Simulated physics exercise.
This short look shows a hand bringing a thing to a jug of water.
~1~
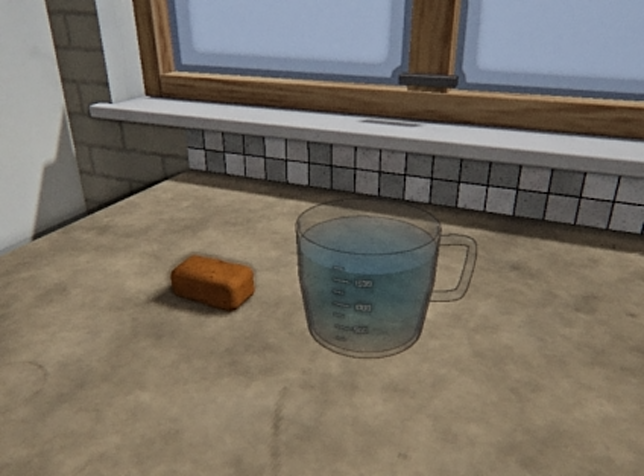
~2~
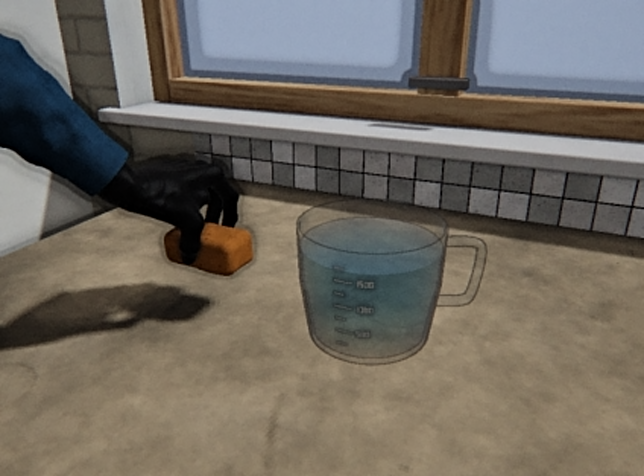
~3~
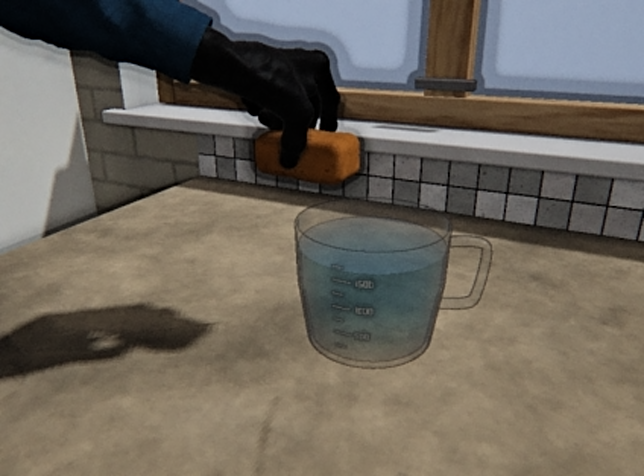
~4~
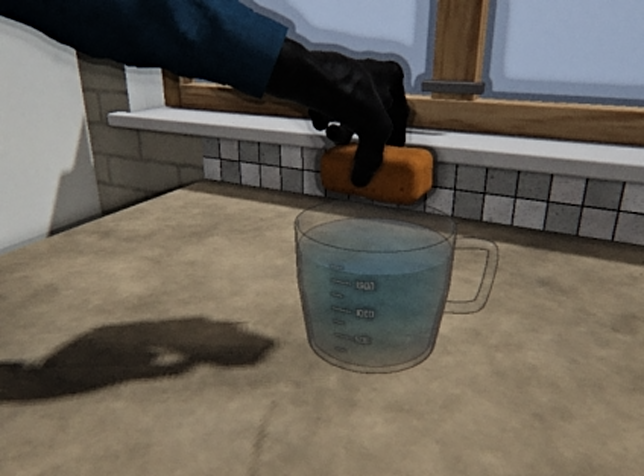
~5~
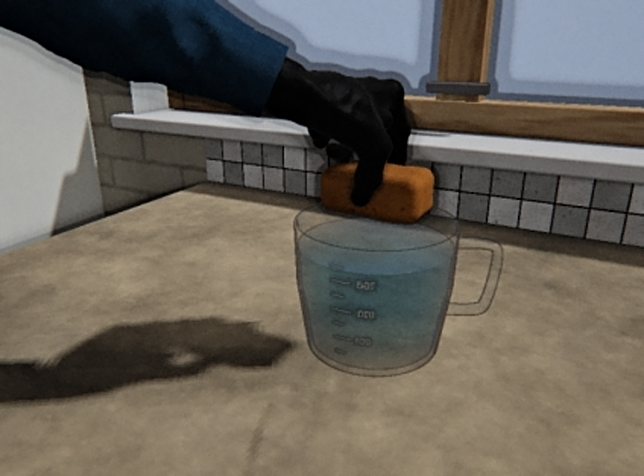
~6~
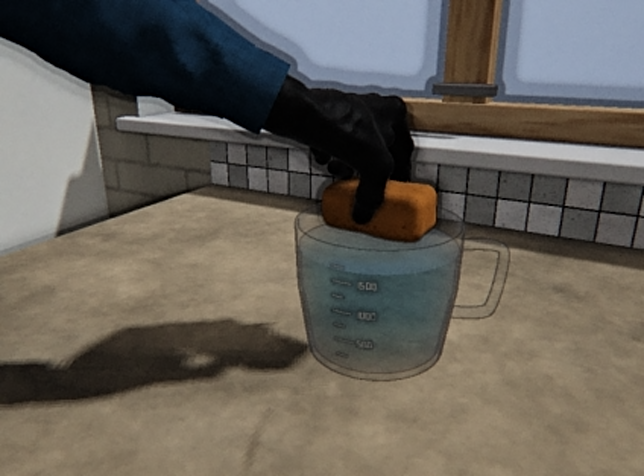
A gloved hand picks up an orange-brown block and lowers it into a jug's opening.
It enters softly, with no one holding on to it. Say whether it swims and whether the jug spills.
Once released it stays up top; meanwhile the jug keeps every drop.
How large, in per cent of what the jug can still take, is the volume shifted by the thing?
I'd estimate close to 20 per cent.
Soon after, the bread roll enters the water; the jug is about three quarters full.
Later, the bread roll comes up again; the jug is nearly full.
In the end, the bread roll floats; the jug is nearly full; nothing is spilt.
